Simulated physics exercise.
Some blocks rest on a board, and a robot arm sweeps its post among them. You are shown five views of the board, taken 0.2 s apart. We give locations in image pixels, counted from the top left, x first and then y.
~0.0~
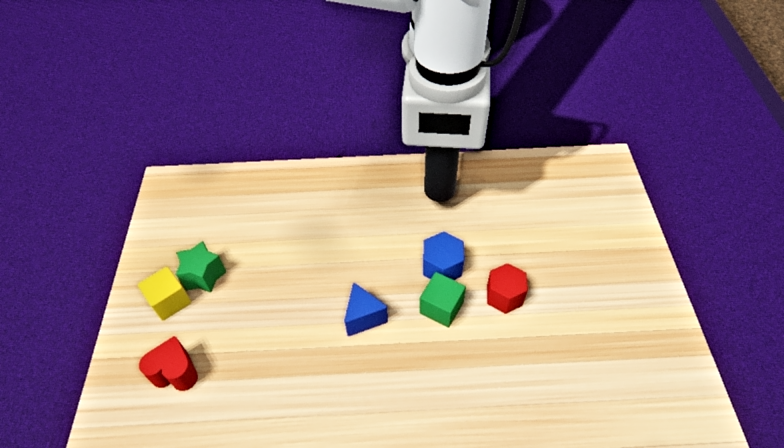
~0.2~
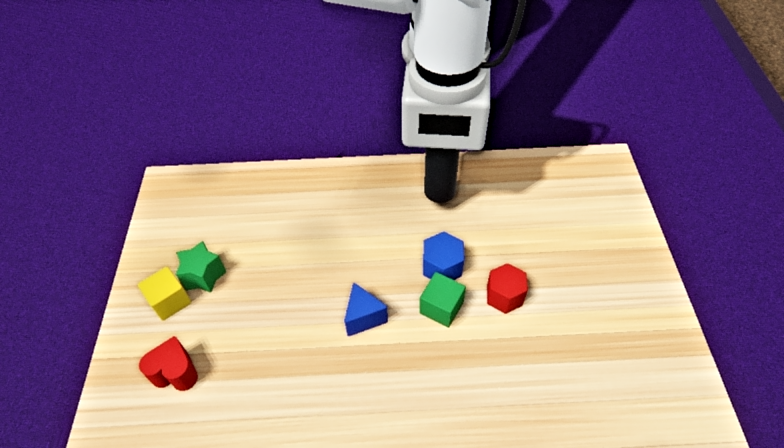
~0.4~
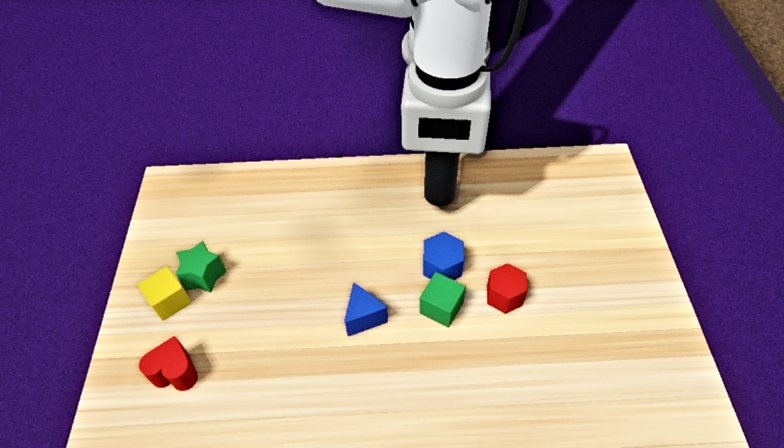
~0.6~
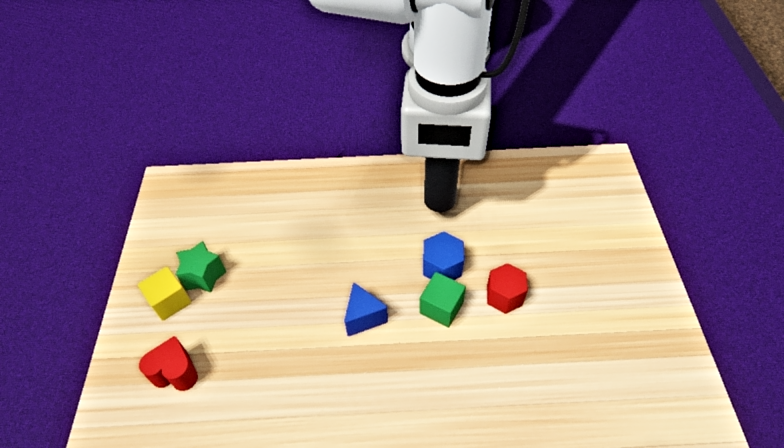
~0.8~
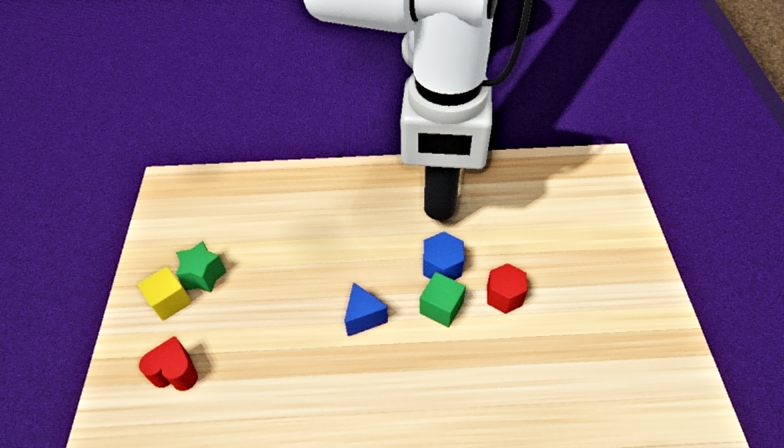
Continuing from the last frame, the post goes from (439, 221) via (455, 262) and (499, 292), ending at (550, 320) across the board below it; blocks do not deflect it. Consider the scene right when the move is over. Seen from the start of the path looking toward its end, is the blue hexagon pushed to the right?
My answer is yes.
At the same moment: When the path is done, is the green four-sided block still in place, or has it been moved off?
It travels a centimetre or more.
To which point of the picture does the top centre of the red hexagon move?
Its top face will be centred at roughly (593, 328).
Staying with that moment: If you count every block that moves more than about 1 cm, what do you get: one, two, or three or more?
My best guess is that three blocks or more move over 1 cm.
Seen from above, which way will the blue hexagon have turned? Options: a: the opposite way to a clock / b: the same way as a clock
The answer is b.
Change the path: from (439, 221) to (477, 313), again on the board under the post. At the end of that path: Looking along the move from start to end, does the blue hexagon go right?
I expect so.
What follows on the original path. One third of the way, post at (457, 250); green four-sided block at (439, 311), turned 25° anticlockwise; blue hexagon at (445, 277), turned 30° clockwise.
Two thirds of the way, post at (503, 281); green four-sided block at (435, 321); blue hexagon at (455, 288), turned 65° clockwise; red hexagon at (539, 296).
At the end, post at (555, 308); green four-sided block at (435, 321); blue hexagon at (455, 288), turned 65° clockwise; red hexagon at (593, 328).
